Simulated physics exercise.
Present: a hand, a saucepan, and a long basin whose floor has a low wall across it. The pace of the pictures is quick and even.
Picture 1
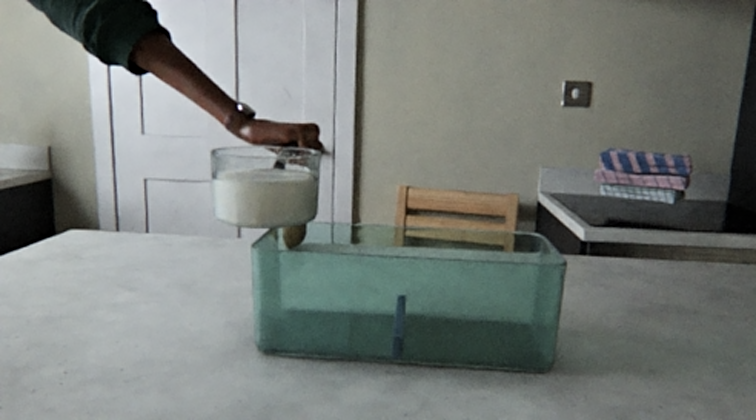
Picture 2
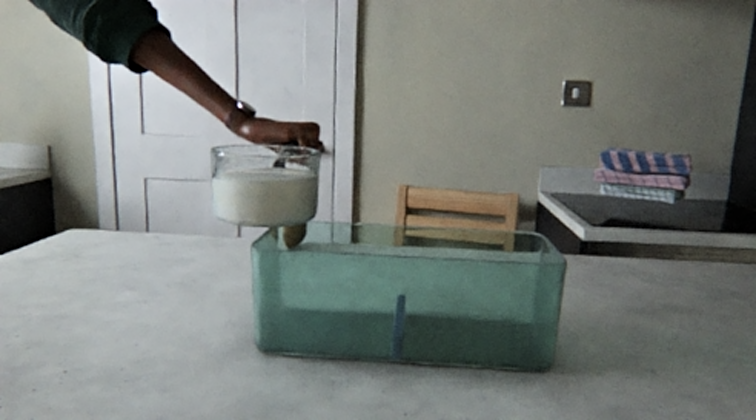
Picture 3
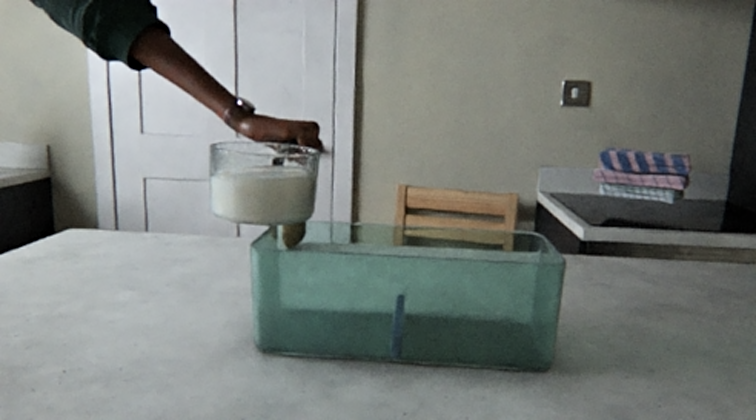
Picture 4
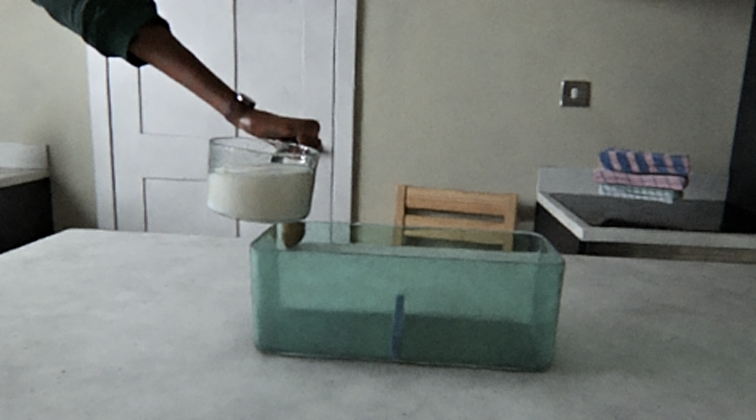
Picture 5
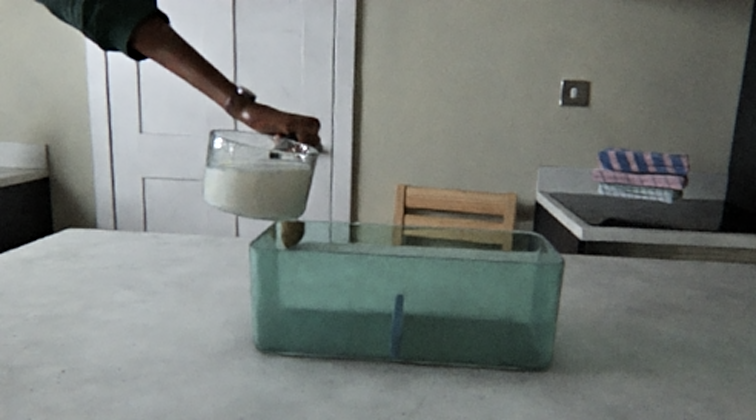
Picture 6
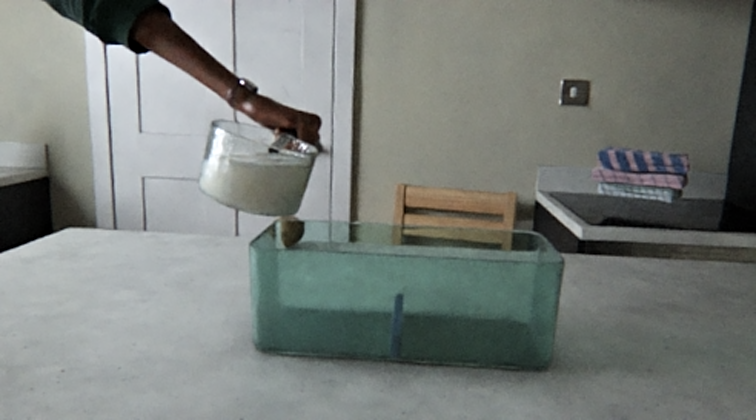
In a kitchen, a hand gradually tilts a clear container of milk rightward above a long green basin.
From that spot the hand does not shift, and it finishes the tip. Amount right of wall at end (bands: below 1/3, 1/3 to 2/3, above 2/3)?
1/3 to 2/3.
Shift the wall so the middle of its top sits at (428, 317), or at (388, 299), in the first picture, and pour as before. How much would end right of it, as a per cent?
Respectively 10 and 75 per cent, approximately.
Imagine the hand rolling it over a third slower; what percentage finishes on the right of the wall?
Roughly 40 percent.
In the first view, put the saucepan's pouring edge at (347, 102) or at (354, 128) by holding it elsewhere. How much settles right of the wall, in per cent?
You'd get 85 percent from the first and 85 percent from the second.
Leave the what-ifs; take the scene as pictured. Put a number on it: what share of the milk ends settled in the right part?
It comes to 55 per cent or so.
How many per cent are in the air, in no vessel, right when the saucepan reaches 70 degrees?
About 25 per cent.
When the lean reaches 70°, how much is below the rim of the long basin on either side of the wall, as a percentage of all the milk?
About 0 per cent on the left and 0 on the right.
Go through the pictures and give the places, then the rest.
It leans 0°; its right rim is at (318, 156); the milk meets the walls at (219, 173) and (317, 177); the long basin's rim runs from (266, 235) to (554, 250); the wall's top is at (400, 315), in the first picture.
It leans 1°; its right rim is at (318, 155); the milk meets the walls at (219, 173) and (317, 176), in the second picture.
It leans 3°; its right rim is at (318, 155); the milk meets the walls at (218, 171) and (316, 173), in the third picture.
It leans 6°; its right rim is at (317, 155); the milk meets the walls at (215, 168) and (314, 170), in the fourth picture.
It leans 10°; its right rim is at (316, 155); the milk meets the walls at (213, 164) and (312, 167), in the fifth picture.
It leans 15°; its right rim is at (316, 154); the milk meets the walls at (210, 157) and (312, 162), in the sixth picture.
A moment on, the saucepan is tipped part way and 76 per cent is still to pour, 1 is left of the wall and 0 right of it.
Next, the saucepan is tipped on its side and 19 per cent is still to pour, 23 is left of the wall and 36 right of it.
Then the saucepan is tipped right over and 2 per cent is still to pour, 36 is left of the wall and 57 right of it.
Later the saucepan is tipped right over and 0 per cent is still to pour, 42 is left of the wall and 57 right of it.
In the end 42 per cent lies left of the wall, 57 right of it and 1 outside.
